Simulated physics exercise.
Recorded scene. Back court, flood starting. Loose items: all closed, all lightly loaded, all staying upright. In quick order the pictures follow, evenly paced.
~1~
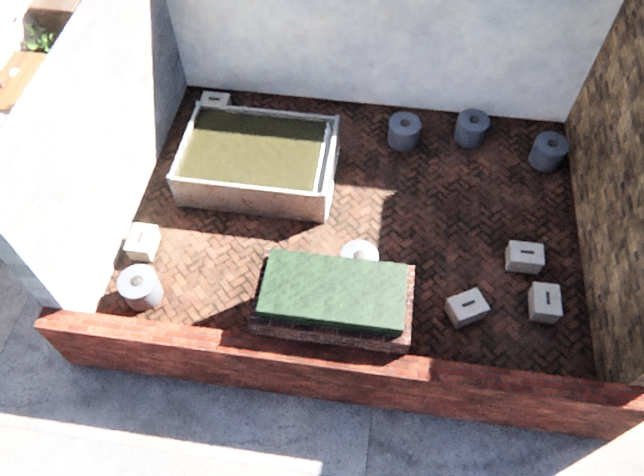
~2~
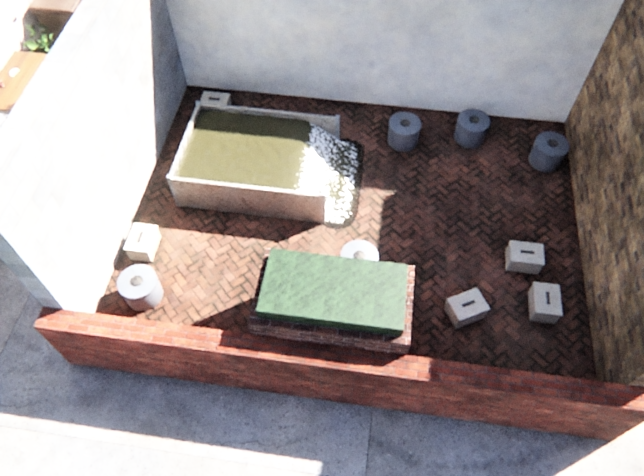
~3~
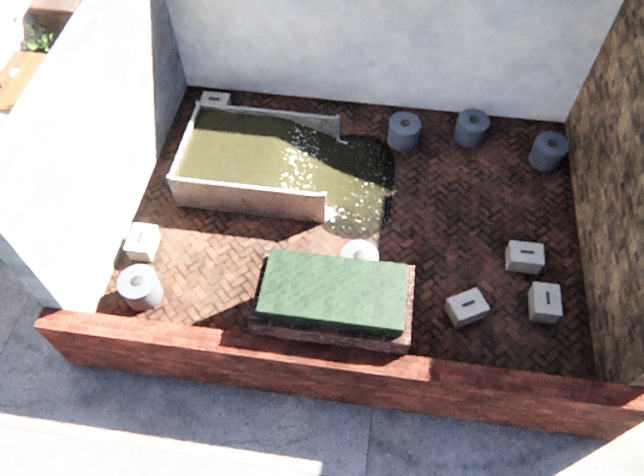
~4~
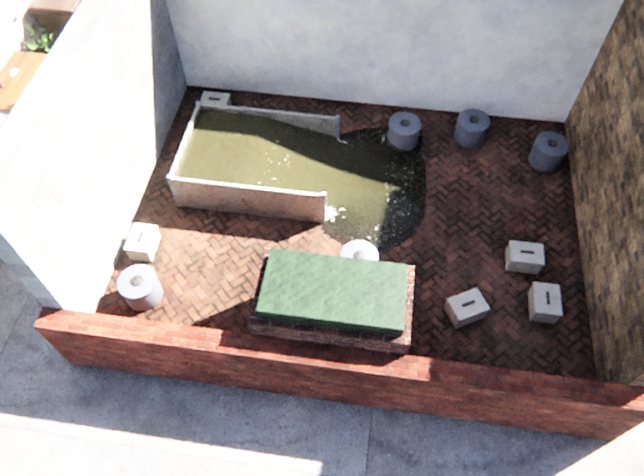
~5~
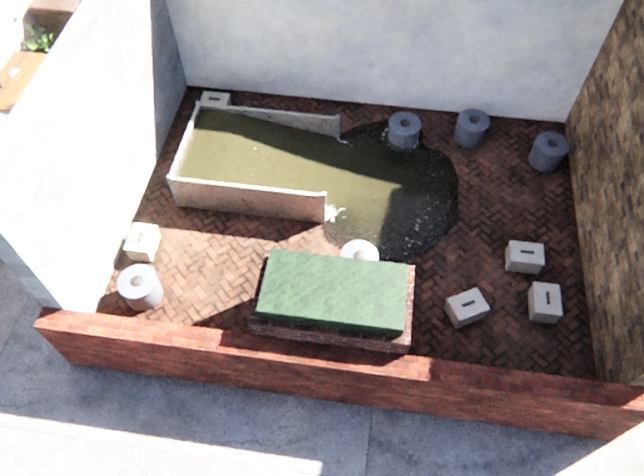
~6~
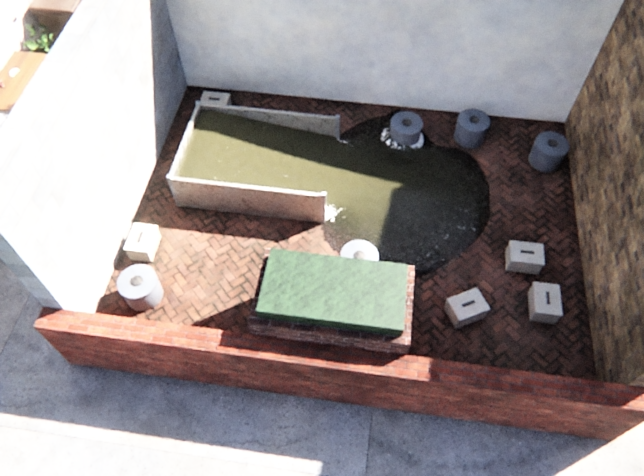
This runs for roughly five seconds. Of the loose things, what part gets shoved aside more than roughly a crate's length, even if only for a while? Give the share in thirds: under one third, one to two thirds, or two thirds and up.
It lands in the middle band.
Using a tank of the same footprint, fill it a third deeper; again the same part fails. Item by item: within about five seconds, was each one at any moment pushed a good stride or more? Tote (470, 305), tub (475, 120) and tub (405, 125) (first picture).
In the order asked: Over that distance, over that distance and over that distance.
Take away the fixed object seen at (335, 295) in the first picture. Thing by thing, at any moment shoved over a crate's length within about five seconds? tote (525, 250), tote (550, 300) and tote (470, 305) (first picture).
Working through the list, the first object covered the distance, the middle one covered the distance, and the last covered the distance.
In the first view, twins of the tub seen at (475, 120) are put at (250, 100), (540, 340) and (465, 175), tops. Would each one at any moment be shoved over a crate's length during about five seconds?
Taking them one at a time: Remains close, then gets driven off, then gets driven off.
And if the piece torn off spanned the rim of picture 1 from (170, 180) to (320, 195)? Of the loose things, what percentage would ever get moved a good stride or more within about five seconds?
About 70 %.
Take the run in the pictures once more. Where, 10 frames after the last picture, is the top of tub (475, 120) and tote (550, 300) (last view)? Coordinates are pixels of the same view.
Estimate: First at (530, 110), second at (590, 337), approximately.
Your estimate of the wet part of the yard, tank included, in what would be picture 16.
About 60 percent.
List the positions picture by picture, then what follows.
The first picture shows a tub at (405, 123) rests on the ground; a tub at (474, 120) rests on the ground; 0 of 10 have shifted.
The second picture shows a tub at (405, 123) rests on the ground; a tub at (474, 120) rests on the ground; 0 of 10 have shifted.
The third picture shows a tub at (405, 123), on the bottom; a tub at (474, 120) rests on the ground; 0 of 10 have shifted.
The fourth picture shows a tub at (405, 123), on the bottom; a tub at (474, 120) rests on the ground; 0 of 10 have shifted.
The fifth picture shows a tub at (405, 123), on the bottom; a tub at (474, 120), on the bottom; 0 of 10 have shifted.
The sixth picture shows a tub at (407, 123) rests on the ground; a tub at (474, 120) rests on the ground; 0 of 10 have shifted.
A moment on, 0 of 10 are well off their spots; 0 afloat.
Next, 5 of 10 are well off their spots; 5 afloat.
Later, 5 of 10 are well off their spots; 6 afloat.
In the end, 6 of 10 are well off their spots, and 6 have been at some point; 6 afloat.
